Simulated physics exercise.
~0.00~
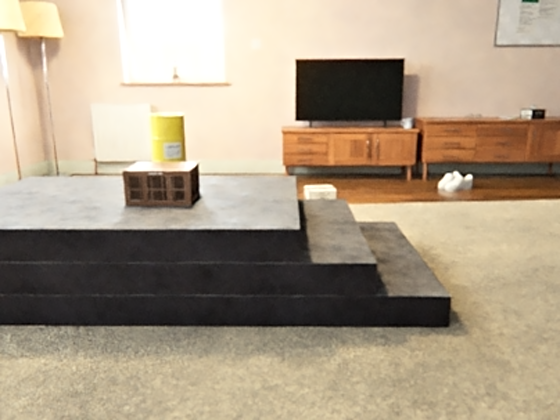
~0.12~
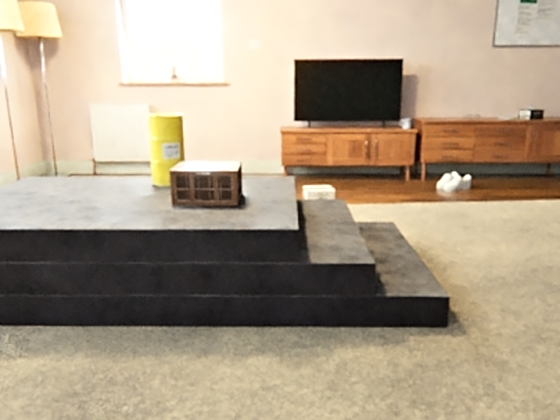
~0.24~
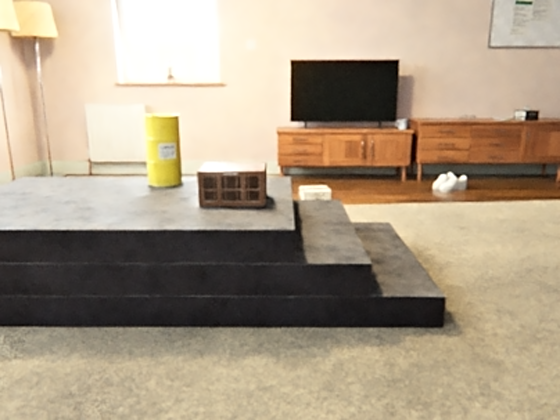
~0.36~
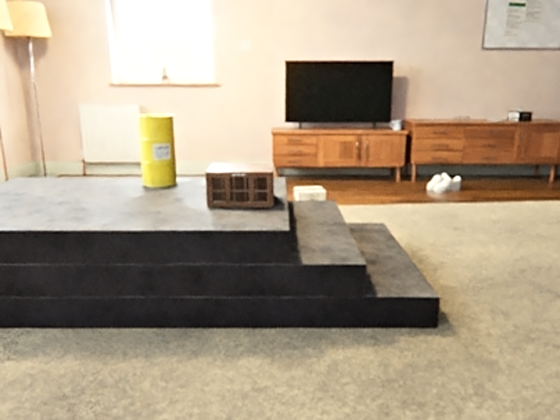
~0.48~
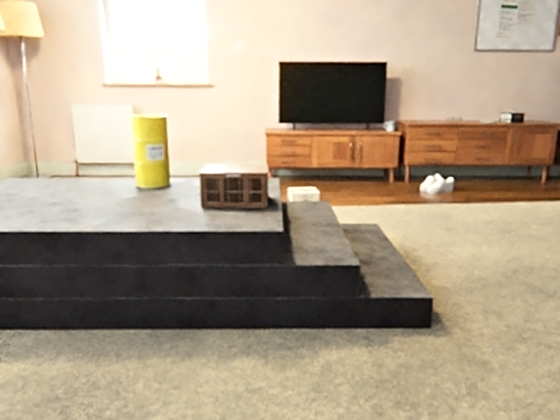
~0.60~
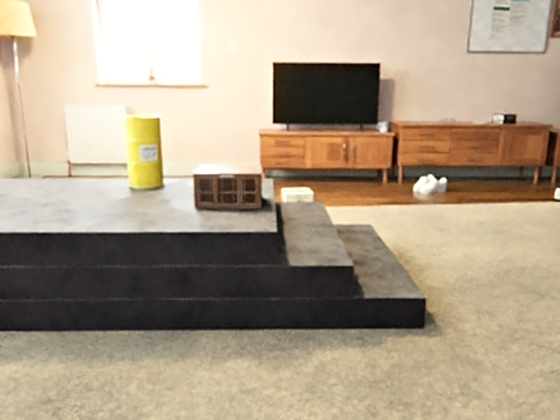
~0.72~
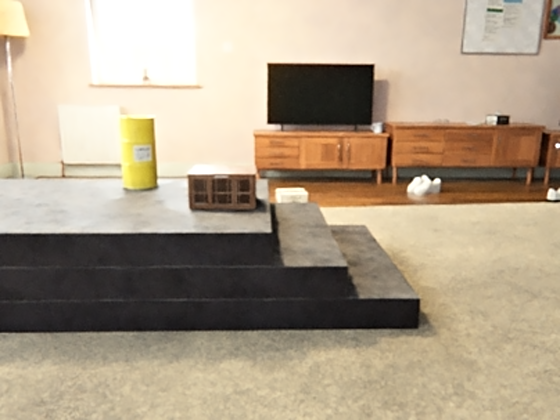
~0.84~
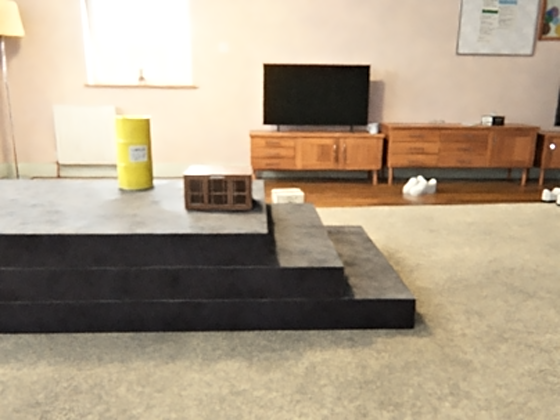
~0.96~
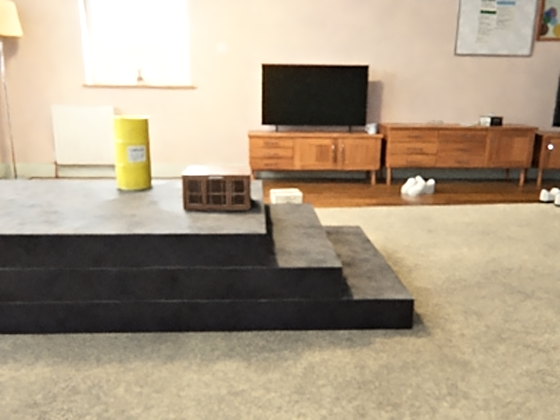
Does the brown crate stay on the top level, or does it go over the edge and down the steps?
It stays on the top level, coming to rest close to the edge without going down any of the steps.
